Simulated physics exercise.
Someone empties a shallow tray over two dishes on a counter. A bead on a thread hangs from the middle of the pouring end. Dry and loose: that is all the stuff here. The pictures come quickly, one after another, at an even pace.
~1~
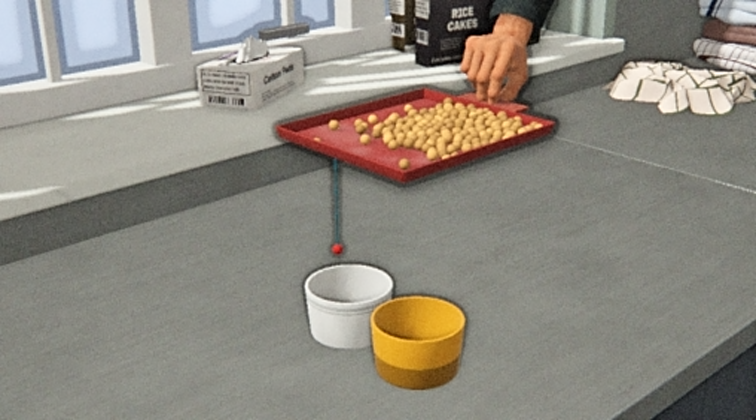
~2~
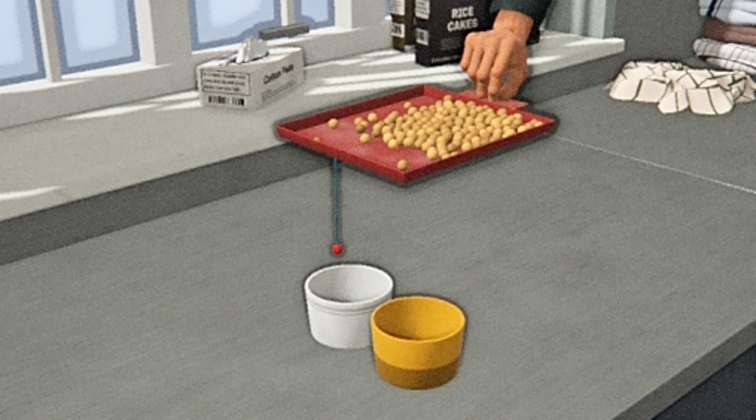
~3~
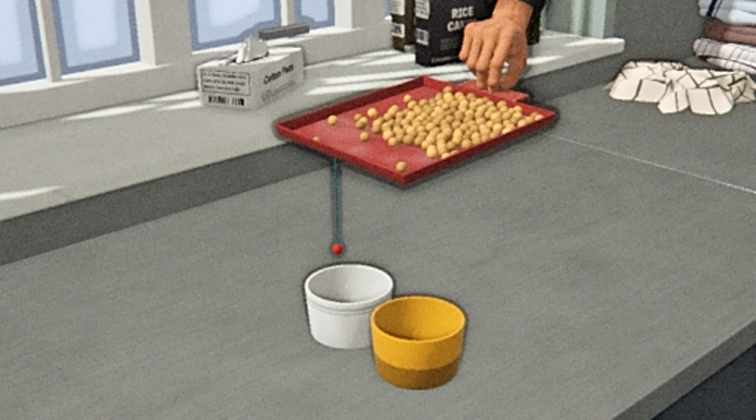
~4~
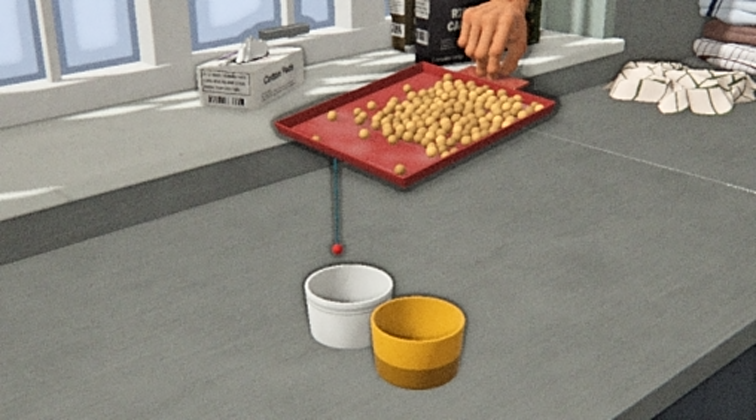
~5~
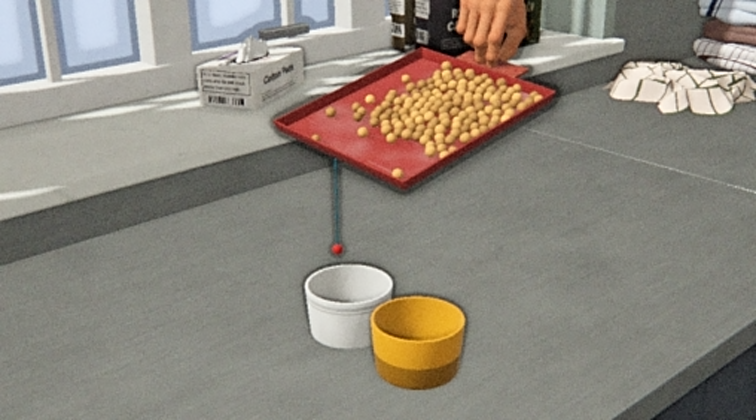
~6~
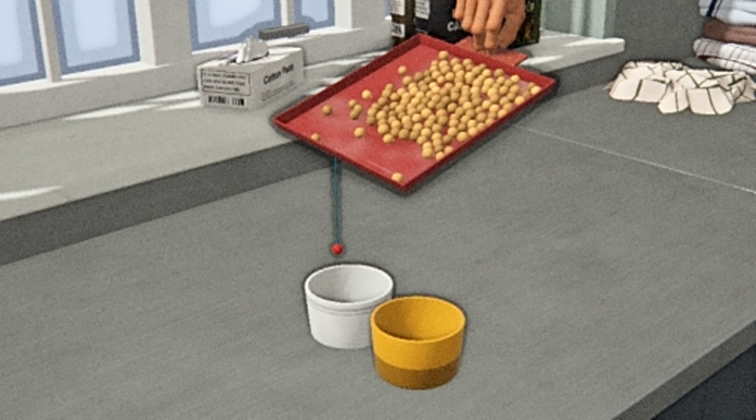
On a grey counter, a hand gradually tilts a red tray of round beads.
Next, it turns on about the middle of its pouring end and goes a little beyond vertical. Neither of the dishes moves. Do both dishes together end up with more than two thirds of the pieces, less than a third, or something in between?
More than two thirds.
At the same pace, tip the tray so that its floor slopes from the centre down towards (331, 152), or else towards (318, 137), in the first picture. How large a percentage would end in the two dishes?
So it's 20 percent with the first slope and 0 percent with the other.
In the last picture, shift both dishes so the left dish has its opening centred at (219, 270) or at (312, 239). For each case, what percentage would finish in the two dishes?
0 and 0 %.
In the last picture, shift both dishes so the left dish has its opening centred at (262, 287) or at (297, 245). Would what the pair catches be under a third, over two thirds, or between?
First: Below one third. Second: Under a third.
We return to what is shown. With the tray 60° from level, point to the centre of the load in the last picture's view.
(370, 178).
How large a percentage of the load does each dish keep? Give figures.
For the left dish 50 %, for the right dish 30 %.
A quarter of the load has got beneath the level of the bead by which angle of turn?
At about 60°.
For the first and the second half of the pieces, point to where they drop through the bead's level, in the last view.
The first part at (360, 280); the rest at (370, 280).
Just after the last frame, tray tipped steeply; roughly half on the tray; about a tenth in the right dish; about a tenth in the left dish; about a tenth outside both; about a tenth in the air.
A moment on, tray tipped right over; just a few on the tray; roughly a quarter in the right dish; roughly half in the left dish; roughly a quarter outside both; about a tenth in the air.
Further on, tray tipped past a quarter turn; roughly a quarter in the right dish; roughly half in the left dish; roughly a quarter outside both.
When it is over, tray tipped past a quarter turn; roughly a quarter in the right dish; roughly half in the left dish; roughly a quarter outside both.
